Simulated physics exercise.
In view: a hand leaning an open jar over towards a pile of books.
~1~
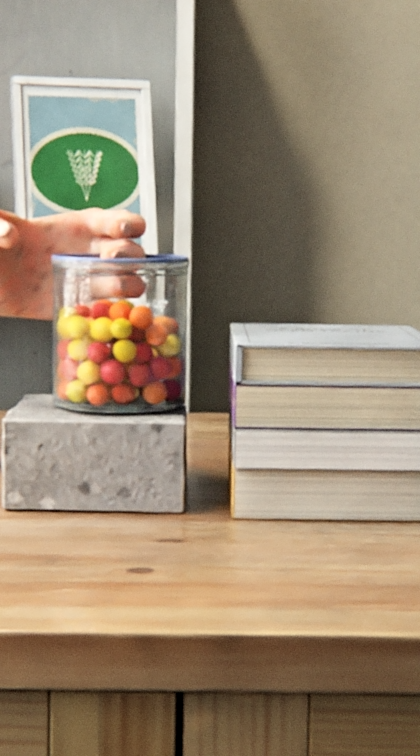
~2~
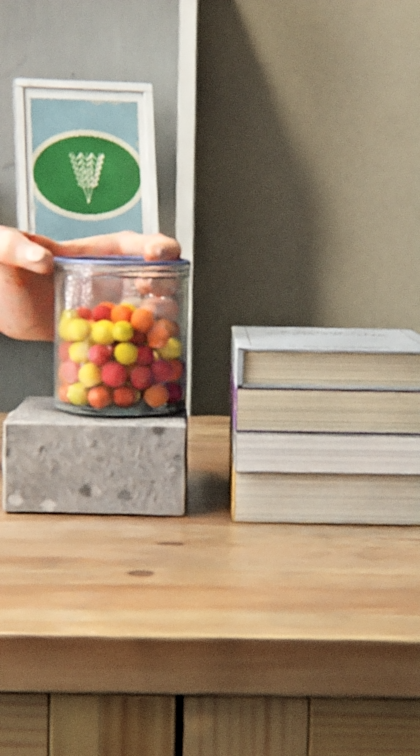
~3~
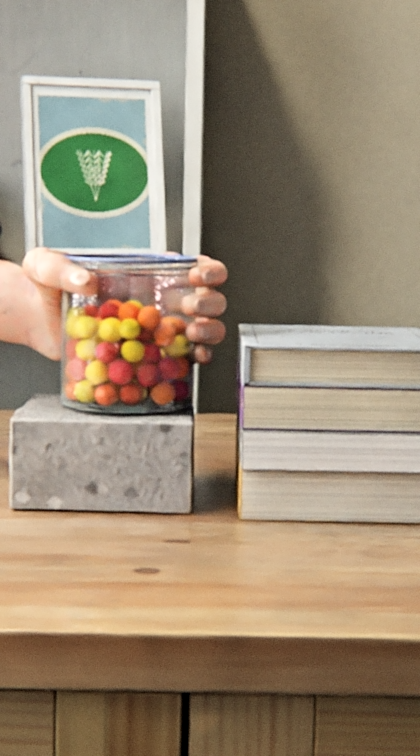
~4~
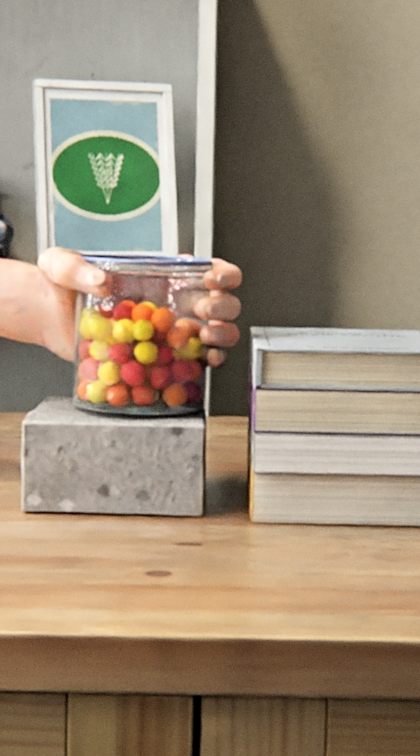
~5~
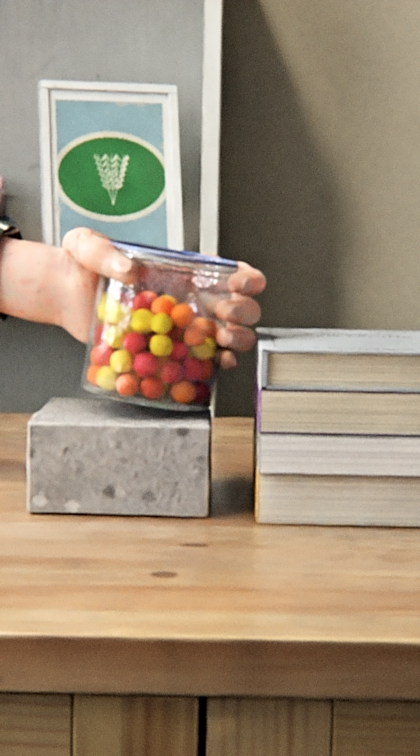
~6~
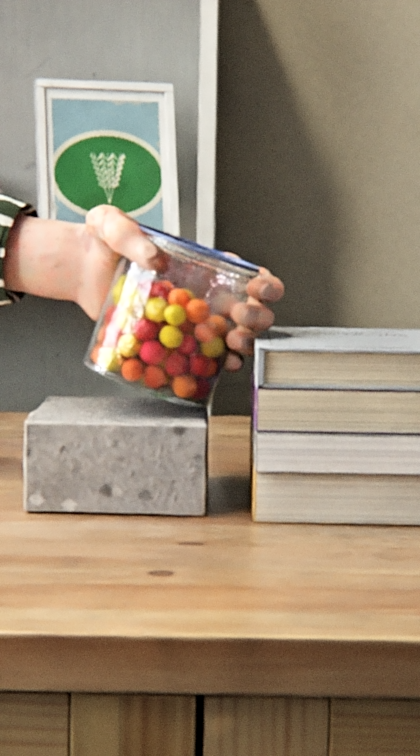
A hand reaches in from the left to a clear, blue-rimmed jar of red, orange and yellow gumballs on a grey stone block, seen from the front at about tabletop height. A pile of four books lies to the right on the wooden surface, with a framed green-and-blue print behind. The hand wraps around the jar, lifts and leans it rightward, while the view shifts slightly.
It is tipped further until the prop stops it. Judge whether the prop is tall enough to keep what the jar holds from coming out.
It all stays.
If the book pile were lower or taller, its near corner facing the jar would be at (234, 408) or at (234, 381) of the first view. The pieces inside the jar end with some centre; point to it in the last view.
About (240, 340), then (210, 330).
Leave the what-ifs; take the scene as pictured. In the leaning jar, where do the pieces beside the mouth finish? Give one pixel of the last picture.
Near (203, 294).
Then, 0.15 s on from there, the jar leans 27°; everything is still inside.
Then, 0.32 s on from there, the jar rests on the book pile at 30°; everything is still inside.
In the end, the jar rests on the book pile at 30°; everything is still inside.
